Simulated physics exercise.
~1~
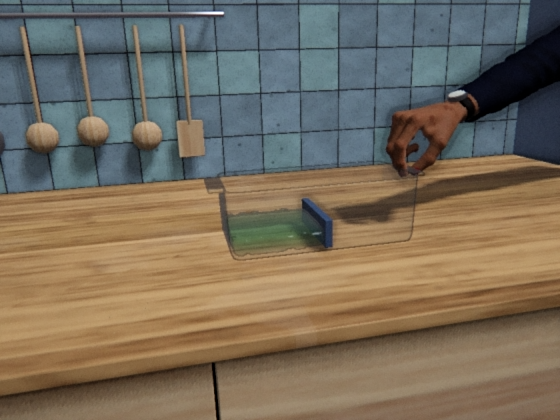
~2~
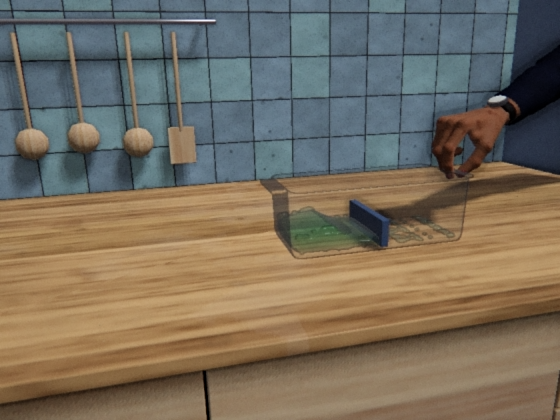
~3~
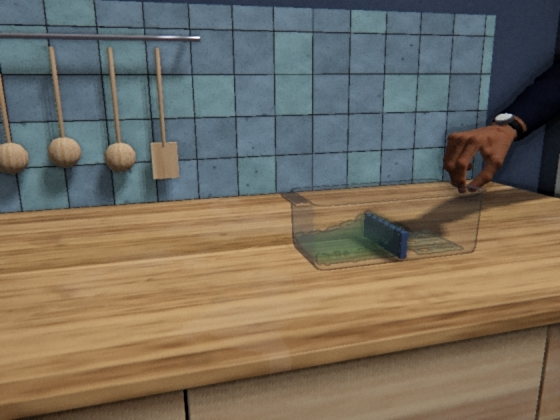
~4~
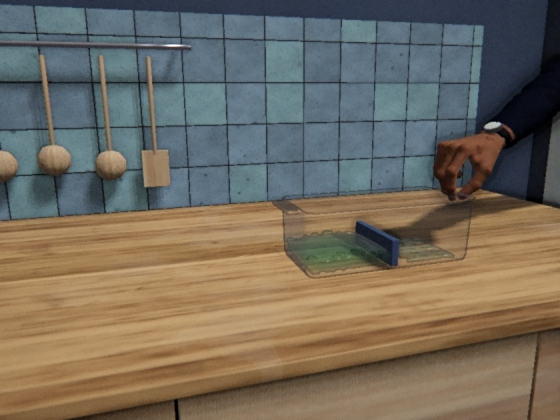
A clear, open oblong tub sits on a wooden counter, with greenish water held on the left side of its upright blue divider. A hand reaching in from the right stays at the tub's right end as the tub shifts right along the counter, past blue tiles and hanging wooden utensils. The water tilts and ripples against the divider, and some of it begins to show on the right side. The tub then settles with the hand still beside it. Finally, most of the water remains on the left, a small share lies on the right, and none has spilled out.
